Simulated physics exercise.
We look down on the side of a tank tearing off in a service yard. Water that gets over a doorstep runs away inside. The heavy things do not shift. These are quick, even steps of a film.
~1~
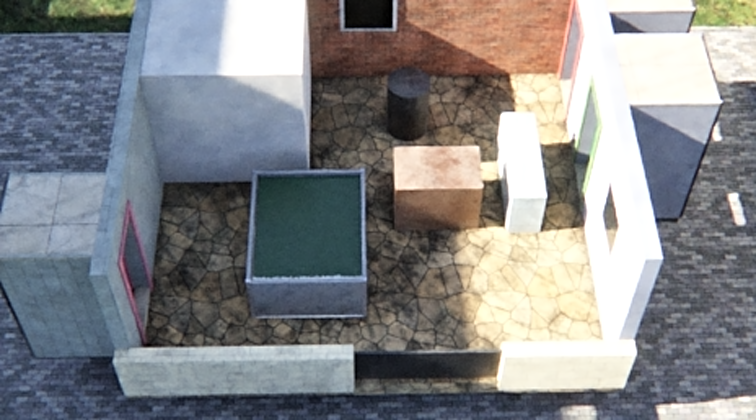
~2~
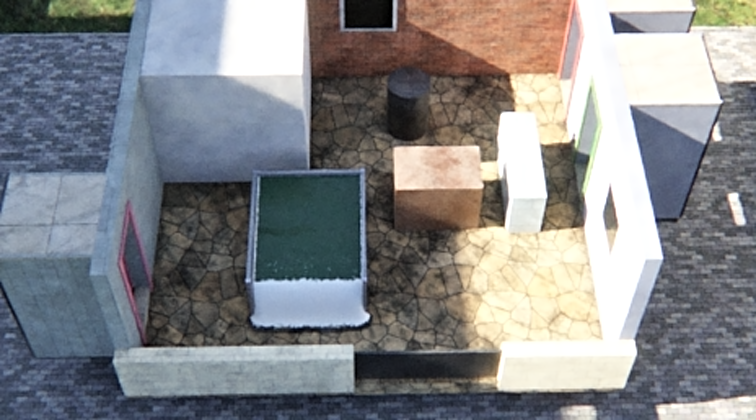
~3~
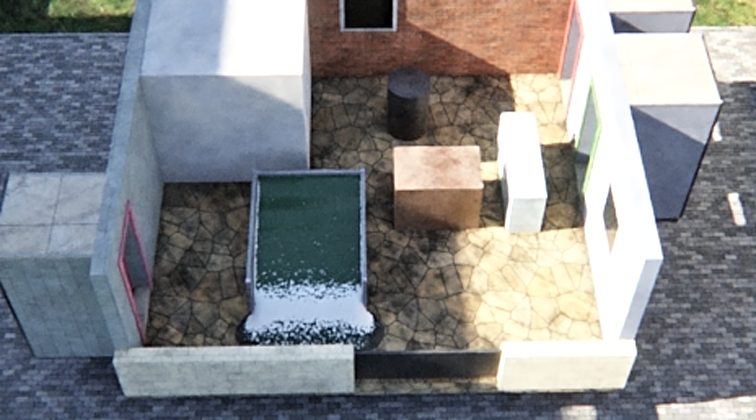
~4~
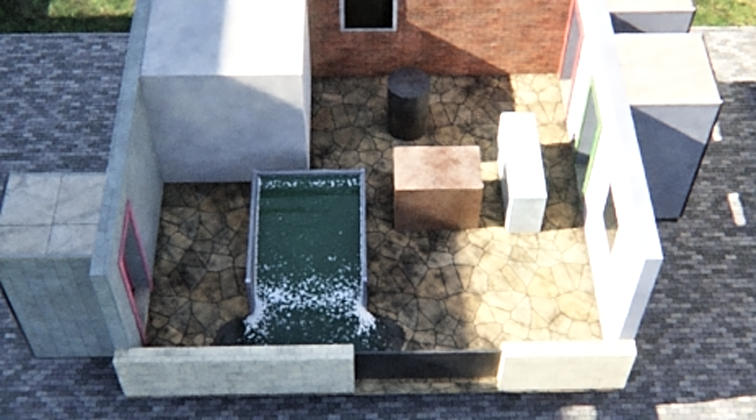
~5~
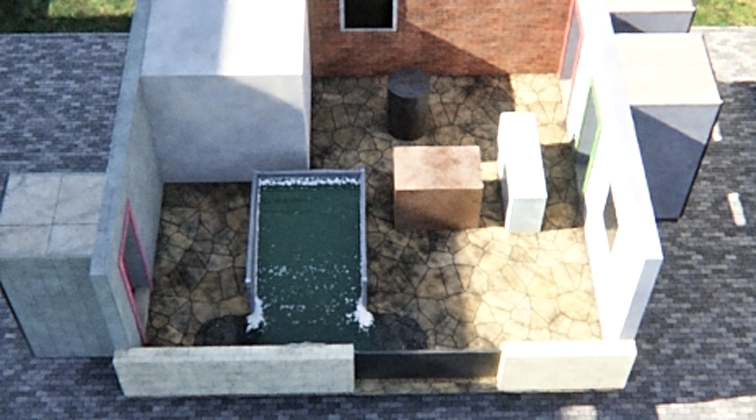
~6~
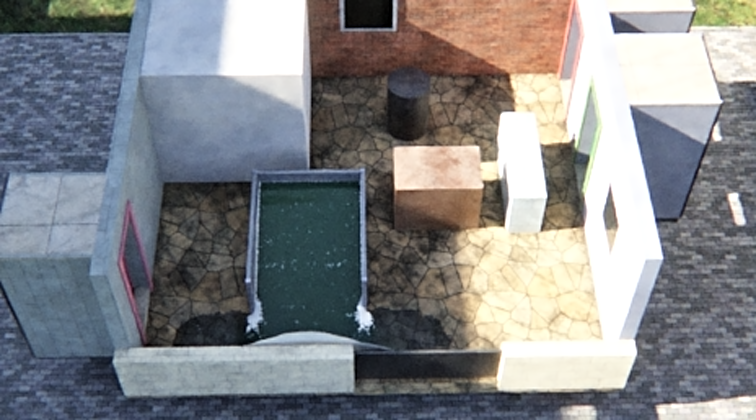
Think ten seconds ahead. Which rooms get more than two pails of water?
One by one: The red door lets in a lot; the pink door lets in a lot; the green door lets in a lot.
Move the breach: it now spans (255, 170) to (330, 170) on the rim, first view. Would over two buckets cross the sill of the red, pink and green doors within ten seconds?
One by one: The red one goes over; the pink one holds; the green one takes more.
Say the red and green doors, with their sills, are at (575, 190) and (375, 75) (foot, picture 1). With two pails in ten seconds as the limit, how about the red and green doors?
One by one: The red door takes more, the green door stays under.
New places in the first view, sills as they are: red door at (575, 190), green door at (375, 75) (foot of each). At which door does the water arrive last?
It is the green one.
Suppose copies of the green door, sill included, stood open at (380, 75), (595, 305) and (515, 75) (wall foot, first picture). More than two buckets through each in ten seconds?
One after the other: Lets less in, lets more in, goes over.
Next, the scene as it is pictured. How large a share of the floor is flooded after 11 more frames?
Roughly 45 per cent.
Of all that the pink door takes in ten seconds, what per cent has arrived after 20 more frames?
Some 90 per cent.
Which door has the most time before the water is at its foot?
The one in red.
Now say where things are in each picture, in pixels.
The tank at (308, 227) is whole and still, in the first picture.
The front is at (369, 316), out from the gap at (308, 303), in the second picture.
The front is at (377, 336), out from the gap at (308, 304), in the third picture.
Water pours out at (308, 305) and has run to a hidden place, in the fourth picture.
The front is at a hidden place, out from the gap at (308, 306), in the fifth picture.
Water pours out at (309, 306) and has run to a hidden place, in the sixth picture.
A moment on, water covers 25 % of the floor; the red door not reached, the pink door under two buckets in, the green door not reached.
Next, water covers 45 % of the floor; the red door not reached, the pink door over two buckets in, the green door not reached.
Then, water covers 65 % of the floor; the red door wet at the sill, nothing in, the pink door far over two buckets in, the green door under two buckets in.
Later, water covers 90 % of the floor; the red door over two buckets in, the pink door far over two buckets in, the green door over two buckets in.
In the end, water covers 100 % of the floor; the red door far over two buckets in, the pink door far over two buckets in, the green door over two buckets in.
